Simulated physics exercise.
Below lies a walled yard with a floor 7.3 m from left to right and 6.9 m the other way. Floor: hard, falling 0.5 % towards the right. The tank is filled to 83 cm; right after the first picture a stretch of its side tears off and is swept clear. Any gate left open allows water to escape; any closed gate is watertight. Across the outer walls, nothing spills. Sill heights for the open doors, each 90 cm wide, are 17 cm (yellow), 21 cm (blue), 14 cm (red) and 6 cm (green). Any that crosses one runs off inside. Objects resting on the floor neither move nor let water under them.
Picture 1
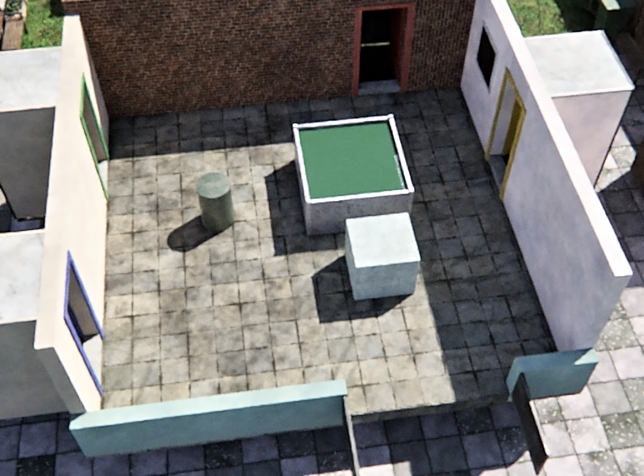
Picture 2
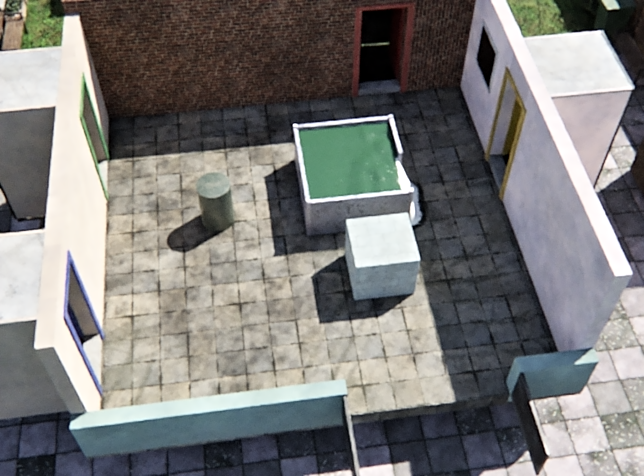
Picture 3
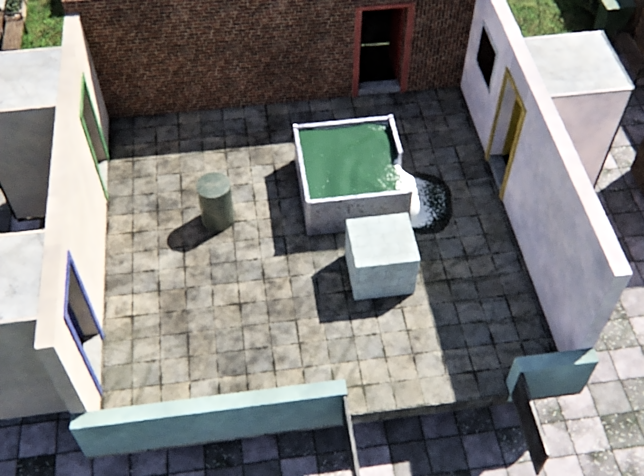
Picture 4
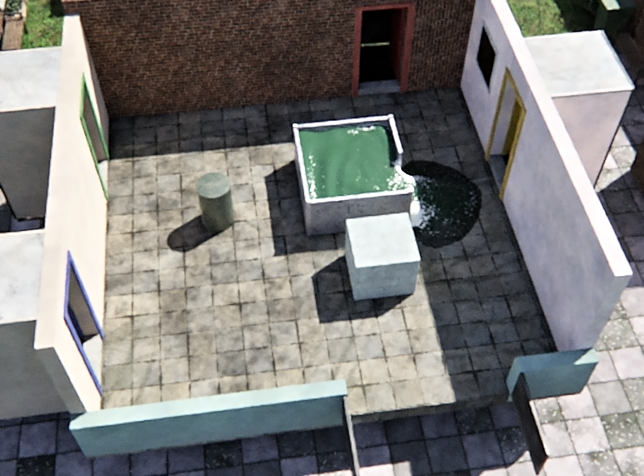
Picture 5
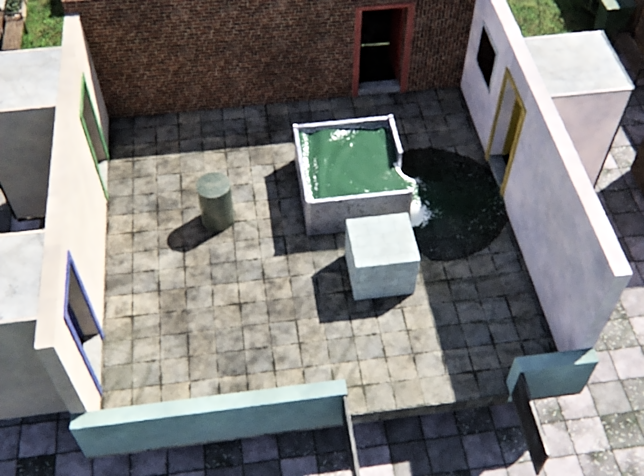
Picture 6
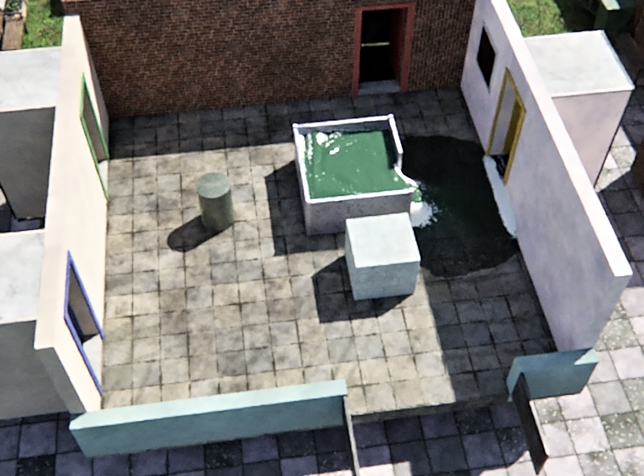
Green water pours from a gap in the tank's right side and spreads to the right wall.
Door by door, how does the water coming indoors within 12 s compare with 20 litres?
Yellow door: Beyond the allowance, blue door: Within the allowance, red door: Within the allowance, green door: Within the allowance.
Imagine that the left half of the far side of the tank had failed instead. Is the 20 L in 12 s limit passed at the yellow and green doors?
Yellow: Within the limit; green: Exceeding the limit.
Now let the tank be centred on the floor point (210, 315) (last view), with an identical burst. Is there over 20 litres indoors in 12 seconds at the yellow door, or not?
Against the limit, the yellow door gets no more than that.
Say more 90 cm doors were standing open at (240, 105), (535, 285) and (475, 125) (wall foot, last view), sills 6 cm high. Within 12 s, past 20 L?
Door 1: Lower; door 2: Higher; door 3: Higher.
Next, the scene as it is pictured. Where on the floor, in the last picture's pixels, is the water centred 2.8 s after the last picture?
(413, 209).
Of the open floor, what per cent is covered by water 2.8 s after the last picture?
I'd say around 35 % is wet.
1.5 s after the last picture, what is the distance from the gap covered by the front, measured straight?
It's close to 4.2 metres.
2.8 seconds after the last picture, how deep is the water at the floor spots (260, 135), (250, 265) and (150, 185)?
Spot one 0 cm, spot two 0 cm, spot three 0 cm.
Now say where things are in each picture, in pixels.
In the first picture, still water, 83 cm deep, in the tank at (351, 161).
In the second picture, water pours out at (402, 192) and has run 0.6 m, to a hidden place; typically 11 cm deep outside, 83 cm at the tank's back.
In the third picture, water pours out at (401, 194) and has run 0.9 m, to (443, 187); typically 12 cm deep outside, 83 cm at the tank's back.
In the fourth picture, water pours out at (401, 195) and has run 1.5 m, to (471, 187); typically 8 cm deep outside, 79 cm at the tank's back.
In the fifth picture, water pours out at (401, 195) and has run 2.0 m, to (507, 213); typically 6 cm deep outside, 70 cm at the tank's back.
In the sixth picture, the front is at (518, 243), 2.3 m from the gap at (401, 195); 5.1 m2 of floor is under water; 71 cm left at the back of the tank.
Then, 0.7 s after the last picture water covers 15 % of the floor and is deepest (45 cm) near (497, 204); yellow door 40 cm at the sill, 65 L in, blue door not reached, red door not reached, green door not reached.
Then, 1.5 s after the last picture water covers 20 % of the floor and is deepest (40 cm) near (555, 364); yellow door 34 cm at the sill, 165 L in, blue door not reached, red door not reached, green door not reached.
Then, 2.8 s after the last picture water covers 35 % of the floor and is deepest (26 cm) near (497, 204); yellow door 24 cm at the sill, 228 L in, blue door not reached, red door 10 cm at the sill, 0 L in, green door not reached.
Then, 6.3 s after the last picture water covers 75 % of the floor and is deepest (13 cm) near (558, 374); yellow door 11 cm at the sill, 247 L in, blue door 3 cm at the sill, 0 L in, red door 7 cm at the sill, 0 L in, green door 4 cm at the sill, 0 L in.
Then, 11.3 s after the last picture water covers 95 % of the floor and is deepest (8 cm) near (497, 204); yellow door 7 cm at the sill, 247 L in, blue door 4 cm at the sill, 0 L in, red door 4 cm at the sill, 0 L in, green door 5 cm at the sill, 1 L in.
